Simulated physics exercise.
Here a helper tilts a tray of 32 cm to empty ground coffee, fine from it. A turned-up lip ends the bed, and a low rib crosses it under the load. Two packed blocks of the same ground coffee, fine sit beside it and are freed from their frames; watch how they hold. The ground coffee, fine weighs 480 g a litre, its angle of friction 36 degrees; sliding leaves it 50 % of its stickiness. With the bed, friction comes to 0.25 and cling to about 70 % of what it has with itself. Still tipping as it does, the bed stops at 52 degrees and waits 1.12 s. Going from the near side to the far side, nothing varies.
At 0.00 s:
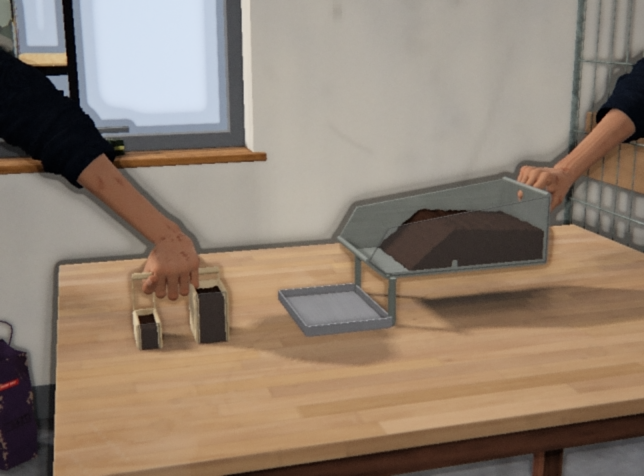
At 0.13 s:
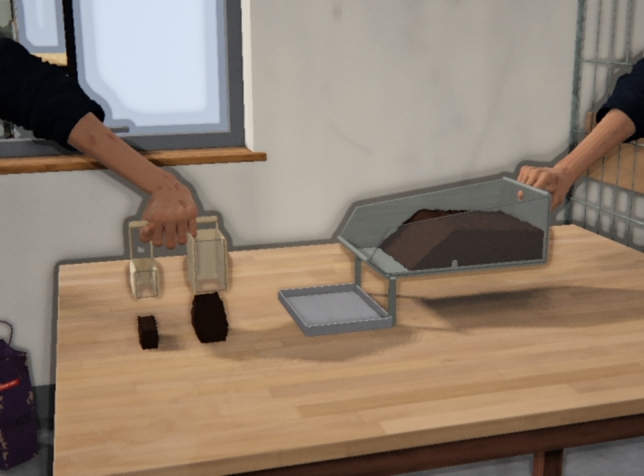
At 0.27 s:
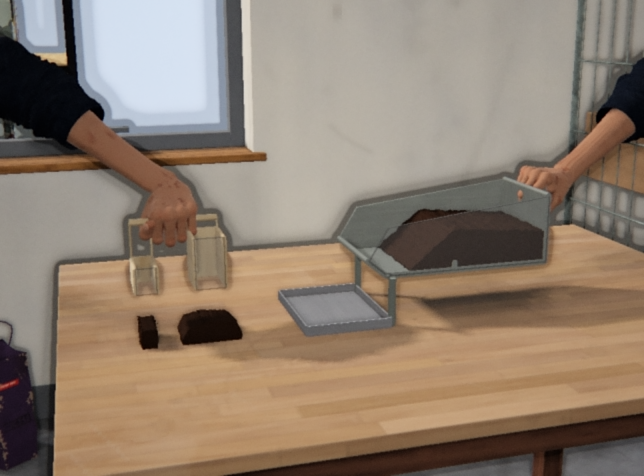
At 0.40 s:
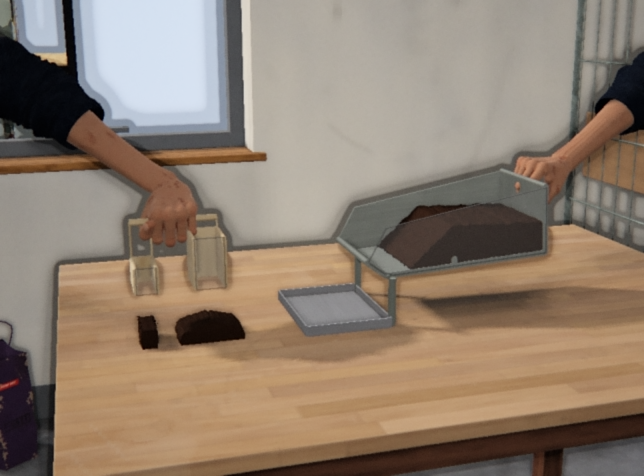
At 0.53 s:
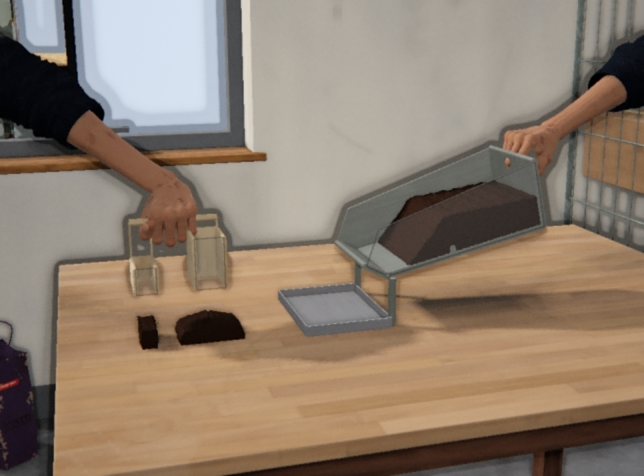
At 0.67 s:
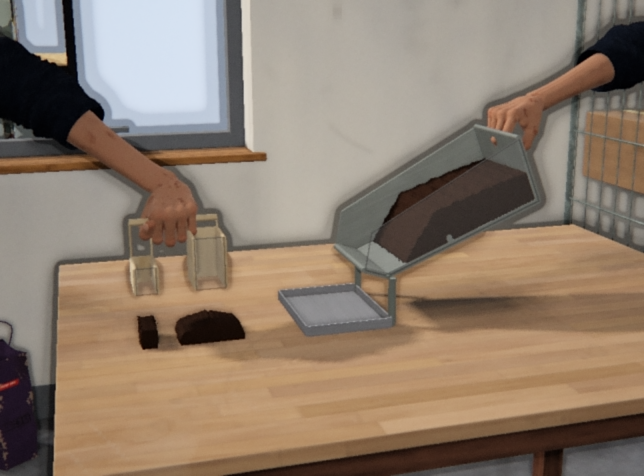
The clip opens with one hand lifting pale molds off two dark blocks of ground coffee on a wooden table, and the taller block slumps into a low mound while the smaller keeps its shape. Then another hand raises the right end of a clear-sided tray, tilting its dark heap toward the left.
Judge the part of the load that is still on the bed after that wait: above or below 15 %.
Look for a figure south of 15 %.
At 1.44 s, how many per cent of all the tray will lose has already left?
It comes to around 90 percent.
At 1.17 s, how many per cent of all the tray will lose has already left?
30 per cent.
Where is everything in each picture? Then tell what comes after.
In the first picture, top of the high end at (546, 196), tilt 0 degrees; foremost bit of the ground coffee, fine at (413, 267); block heights 3.9 cm, 8.1 cm (left to right).
In the second picture, top of the high end at (546, 196), tilt 0 degrees; foremost bit of the ground coffee, fine at (413, 267); block heights 3.8 cm, 7.0 cm (left to right).
In the third picture, top of the high end at (546, 196), tilt 0 degrees; foremost bit of the ground coffee, fine at (413, 267); block heights 3.8 cm, 4.0 cm (left to right).
In the fourth picture, top of the high end at (543, 187), tilt 3 degrees; foremost bit of the ground coffee, fine at (413, 266); block heights 3.8 cm, 3.8 cm (left to right).
In the fifth picture, top of the high end at (532, 162), tilt 13 degrees; foremost bit of the ground coffee, fine at (411, 262); block heights 3.8 cm, 3.8 cm (left to right).
In the sixth picture, top of the high end at (516, 139), tilt 22 degrees; foremost bit of the ground coffee, fine at (406, 260); block heights 3.8 cm, 3.8 cm (left to right).
After 0.90 s, the tilt is 38 degrees and 100 % is on the bed.
After 1.17 s, the tilt is 52 degrees and 73 % is on the bed.
After 1.44 s, the tilt is 52 degrees and 23 % is on the bed.
After 1.71 s, the tilt is 52 degrees and 10 % is on the bed.
After 2.27 s, the tilt is 52 degrees and 9 % is on the bed.
